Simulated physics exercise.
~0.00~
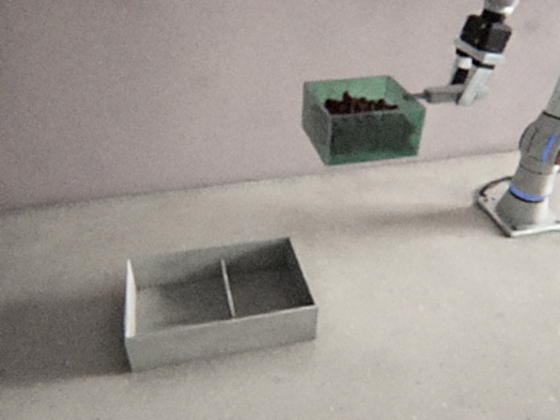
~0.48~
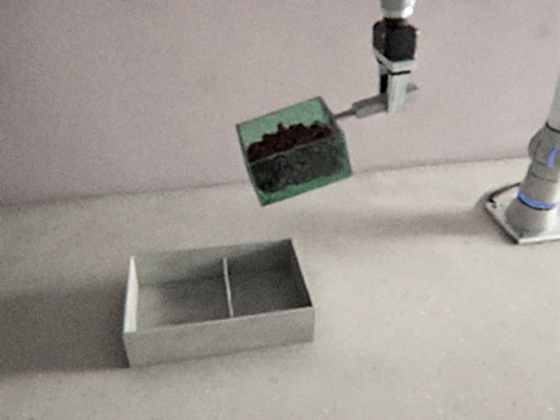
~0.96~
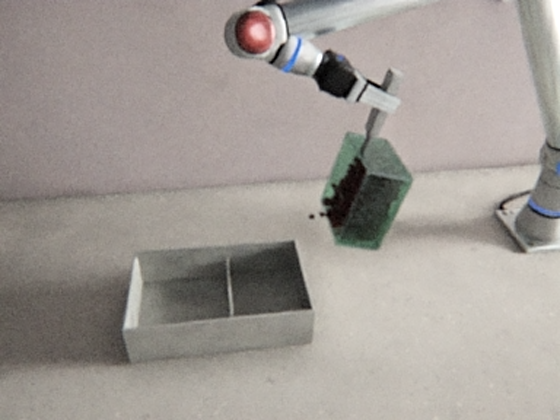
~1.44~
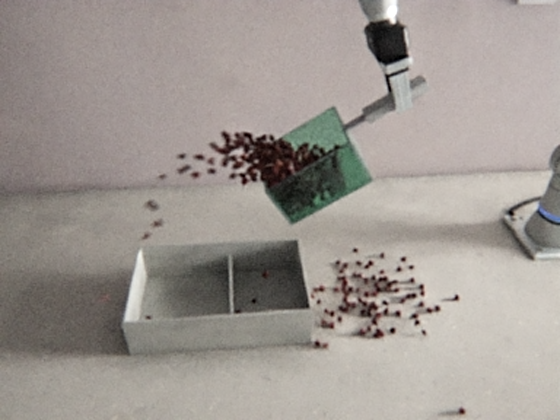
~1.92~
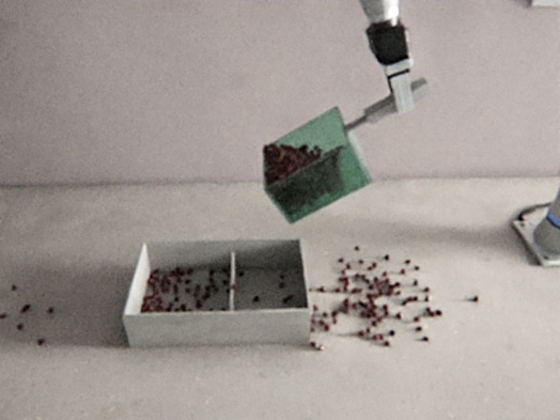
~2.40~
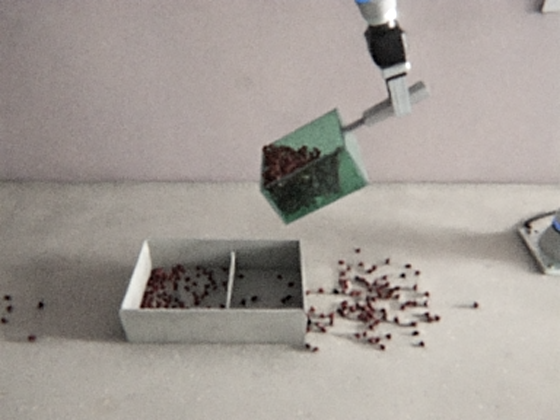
A robot arm holds a translucent green box of dark red beans above a pale grey surface, seen from slightly above against a dull pinkish wall. A grey open tray split by a cross wall sits at lower left, and the arm's base stands at right. The arm carries the box left, then swings it right and tips it steeply as the first beans fall. It swings back left, flinging beans toward the tray while others scatter beside it. Finally the box hangs still, tilted, keeping many beans, with others in the tray, mostly its left part, and strewn on both sides.
